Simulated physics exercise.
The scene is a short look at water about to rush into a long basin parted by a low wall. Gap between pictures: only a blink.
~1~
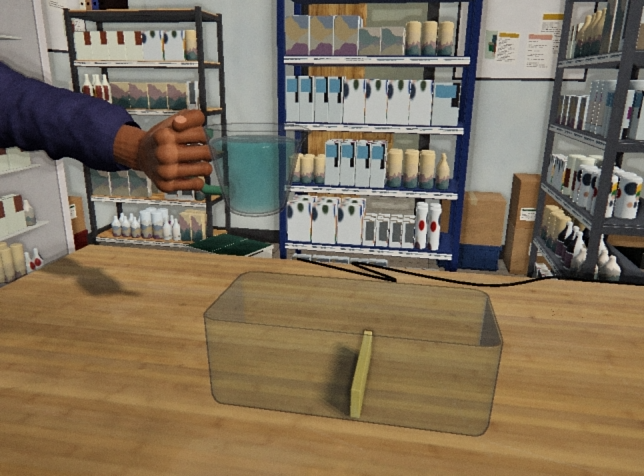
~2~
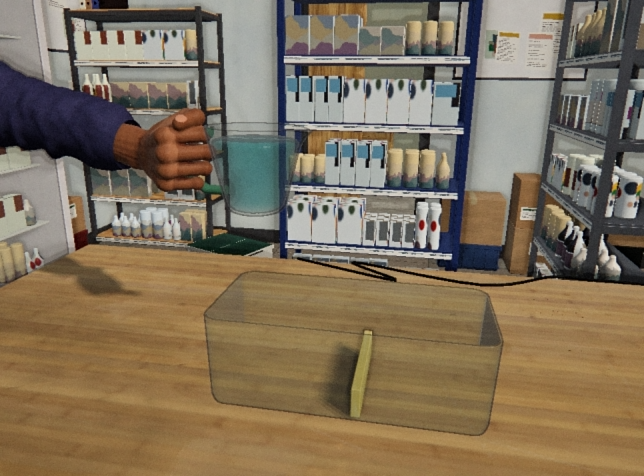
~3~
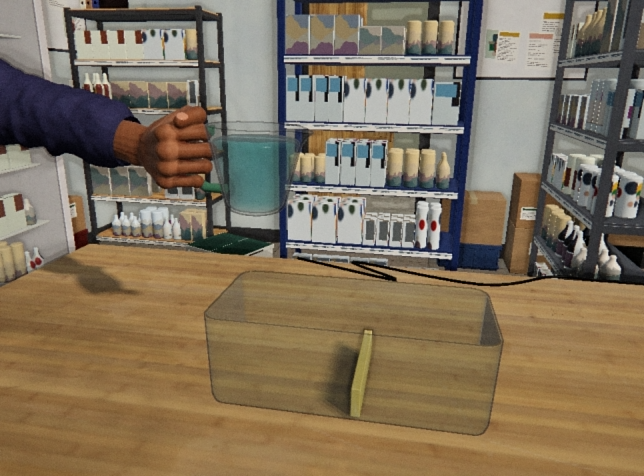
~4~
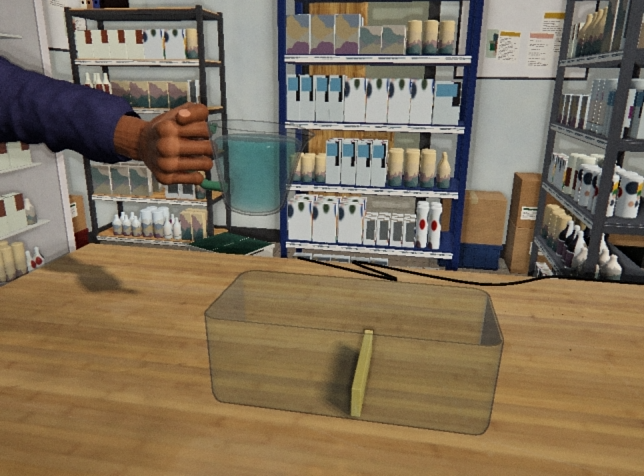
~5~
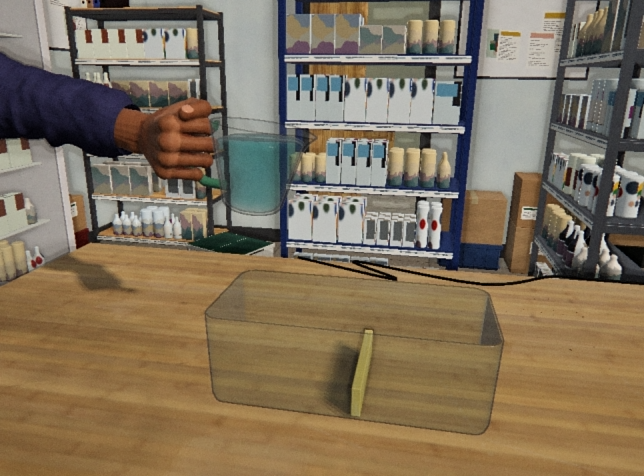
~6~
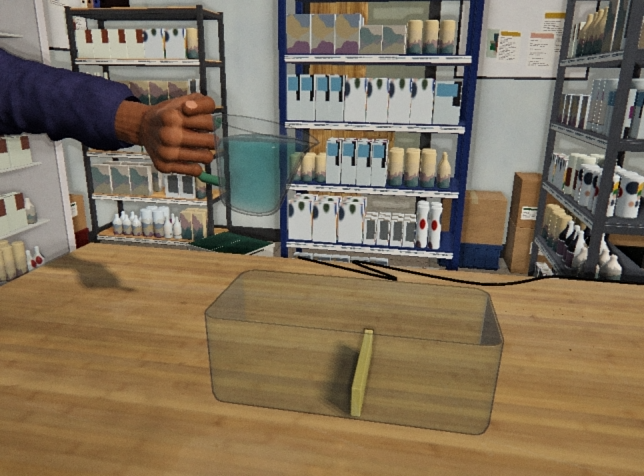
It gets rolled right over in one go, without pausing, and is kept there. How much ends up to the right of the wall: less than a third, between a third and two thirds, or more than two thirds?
Sits mid-range.
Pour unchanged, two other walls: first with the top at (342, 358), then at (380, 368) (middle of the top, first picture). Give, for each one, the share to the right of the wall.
First try 80 per cent, second try 25 per cent.
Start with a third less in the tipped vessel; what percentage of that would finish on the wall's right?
25 per cent or so.
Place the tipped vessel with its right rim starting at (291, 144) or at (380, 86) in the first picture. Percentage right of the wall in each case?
Roughly 15 percent on the first try and 90 percent on the second.
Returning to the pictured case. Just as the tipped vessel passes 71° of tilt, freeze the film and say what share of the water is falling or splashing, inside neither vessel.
That works out near 30 percent.
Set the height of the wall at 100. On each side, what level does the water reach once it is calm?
Left part: 20 per cent, right part: 30 per cent.
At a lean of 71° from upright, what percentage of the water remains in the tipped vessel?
It keeps around 60 per cent at that angle.
A moment on, the tilt is 71° and 59 per cent is still to pour, 2 is left of the wall and 10 right of it.
Next, the tilt is 111° and 3 per cent is still to pour, 36 is left of the wall and 51 right of it.
Then the tilt is 120° and 0 per cent is still to pour, 46 is left of the wall and 52 right of it.
Later the tilt is 120° and 0 per cent is still to pour, 47 is left of the wall and 52 right of it.
Finally, 46 per cent lies left of the wall, 52 right of it and 1 outside.
